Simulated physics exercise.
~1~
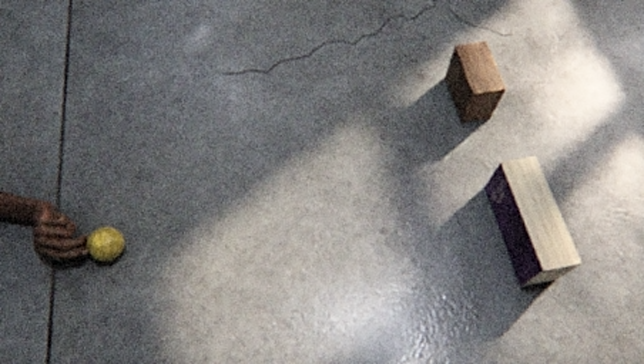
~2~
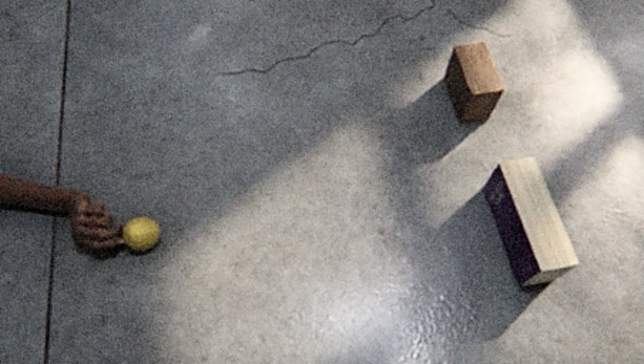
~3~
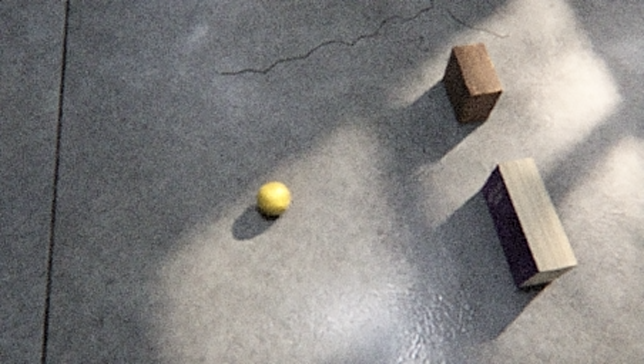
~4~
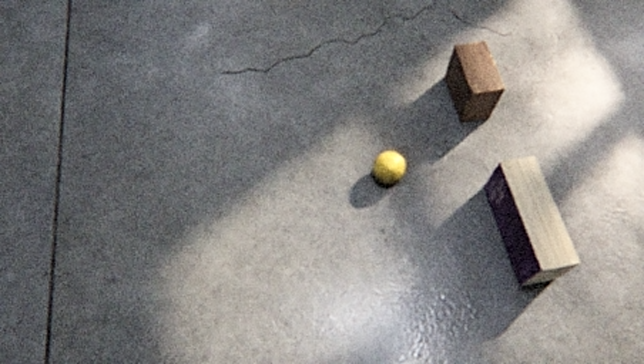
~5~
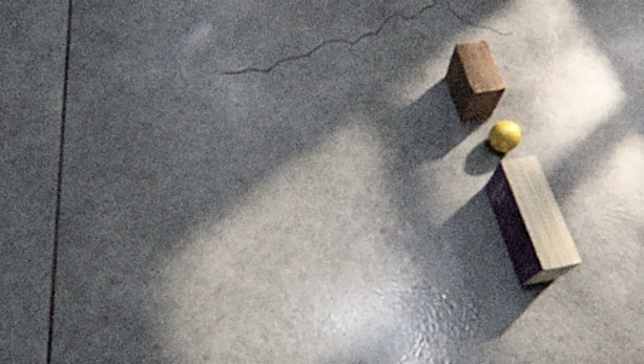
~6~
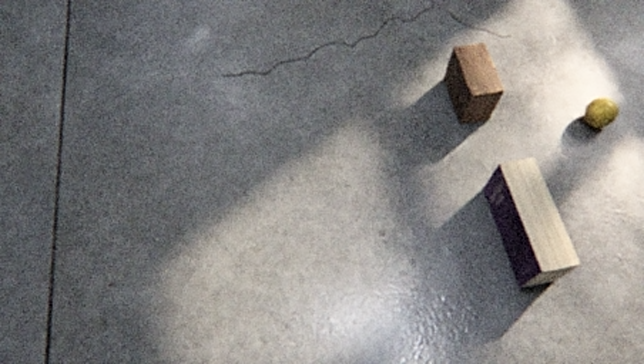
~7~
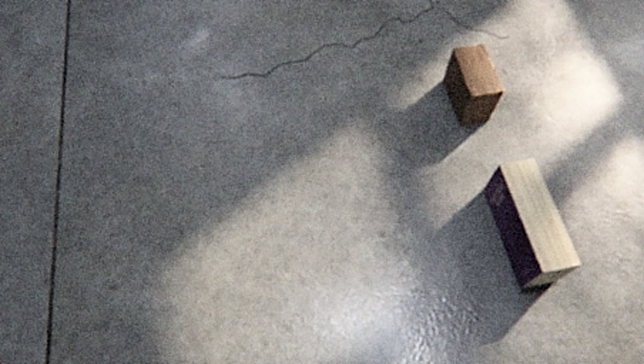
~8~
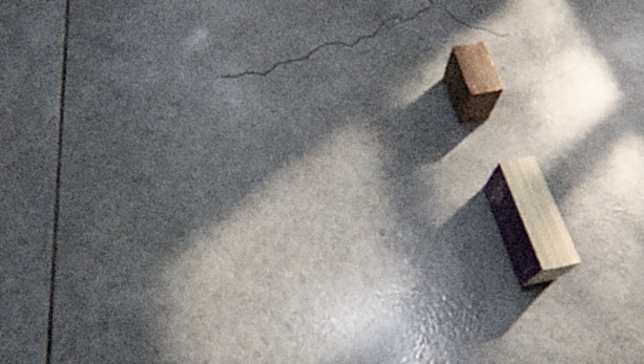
A small yellow ball, guided by a hand from the left, rolls right and slightly upward across a grey floor after being released. It passes through the gap between a brown block and a larger purple-sided, pale-topped block, then leaves view at the right.
